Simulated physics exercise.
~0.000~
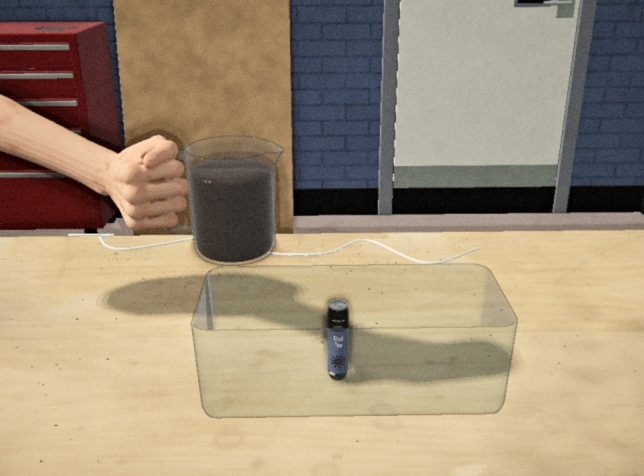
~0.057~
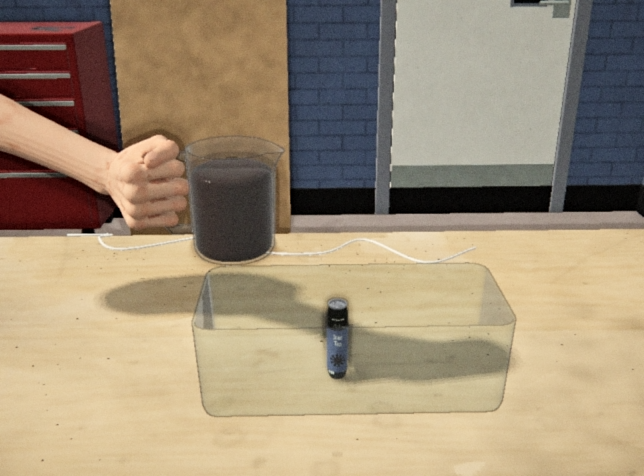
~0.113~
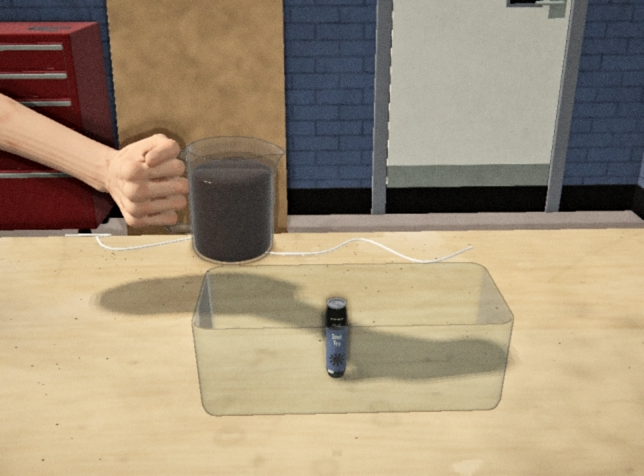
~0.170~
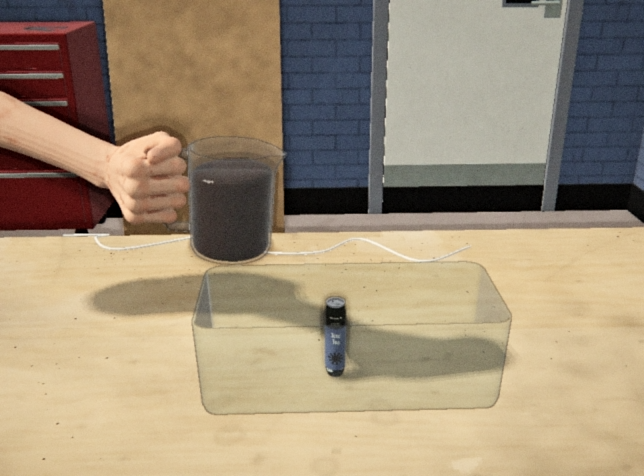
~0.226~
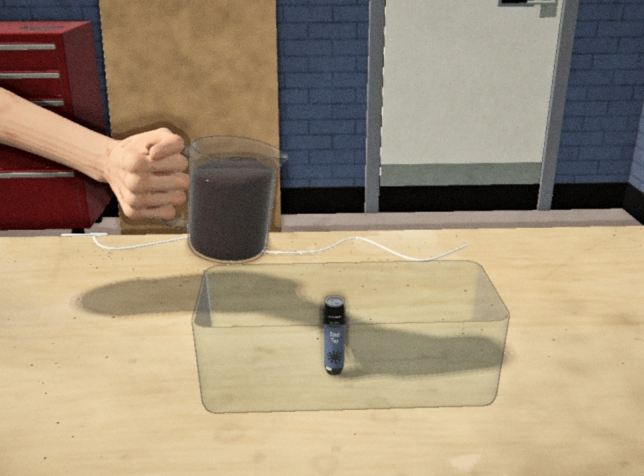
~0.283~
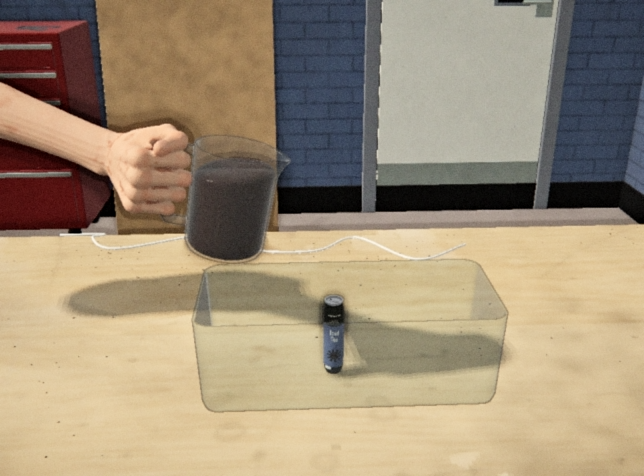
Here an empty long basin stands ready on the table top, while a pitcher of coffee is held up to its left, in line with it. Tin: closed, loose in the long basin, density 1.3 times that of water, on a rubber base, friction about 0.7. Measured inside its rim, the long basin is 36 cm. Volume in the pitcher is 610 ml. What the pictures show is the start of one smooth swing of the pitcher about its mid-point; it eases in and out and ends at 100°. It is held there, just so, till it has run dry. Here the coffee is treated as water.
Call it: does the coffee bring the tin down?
Call: Brought down.
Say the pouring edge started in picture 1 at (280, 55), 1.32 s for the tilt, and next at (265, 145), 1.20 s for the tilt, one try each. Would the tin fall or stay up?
First it stays on its base; then it tips over.
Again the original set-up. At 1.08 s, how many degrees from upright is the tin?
Measured tilt, approx.: 0 degrees.
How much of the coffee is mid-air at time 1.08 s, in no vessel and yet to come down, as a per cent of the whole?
Close to 18 %.
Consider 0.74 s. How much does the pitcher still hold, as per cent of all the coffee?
Still held: Roughly 90 % of the total.
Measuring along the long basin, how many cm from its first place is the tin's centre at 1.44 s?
Near 0 cm of travel.
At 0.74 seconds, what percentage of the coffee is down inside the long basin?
Fraction in basin: Approx. 1%.
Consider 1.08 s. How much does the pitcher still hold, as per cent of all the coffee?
I'd say some 42 per cent remains.
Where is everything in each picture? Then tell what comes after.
Tilt 0°; pouring edge (284, 148); surface from (191, 169) to (272, 168); the long basin's rim runs from (200, 298) to (502, 294); the tin's top is at (338, 308), in the first picture.
Tilt 0°; pouring edge (284, 149); surface from (192, 169) to (272, 168), in the second picture.
Tilt 2°; pouring edge (285, 151); surface from (192, 169) to (271, 168), in the third picture.
Tilt 4°; pouring edge (286, 153); surface from (192, 169) to (273, 169), in the fourth picture.
Tilt 7°; pouring edge (288, 155); surface from (194, 169) to (274, 169), in the fifth picture.
Tilt 11°; pouring edge (290, 159); surface from (194, 170) to (276, 169), in the sixth picture.
By 0.74 s the tilt is 60° and 90 per cent is still to pour; the tin stands where it began.
By 1.08 s the tilt is 92° and 43 per cent is still to pour; the tin stands where it began.
By 1.44 s the tilt is 100° and 7 per cent is still to pour; the tin stands where it began.
By 1.82 s the tilt is 100° and 1 per cent is still to pour; the tin lies on its side.
At rest the tin lies on its side.
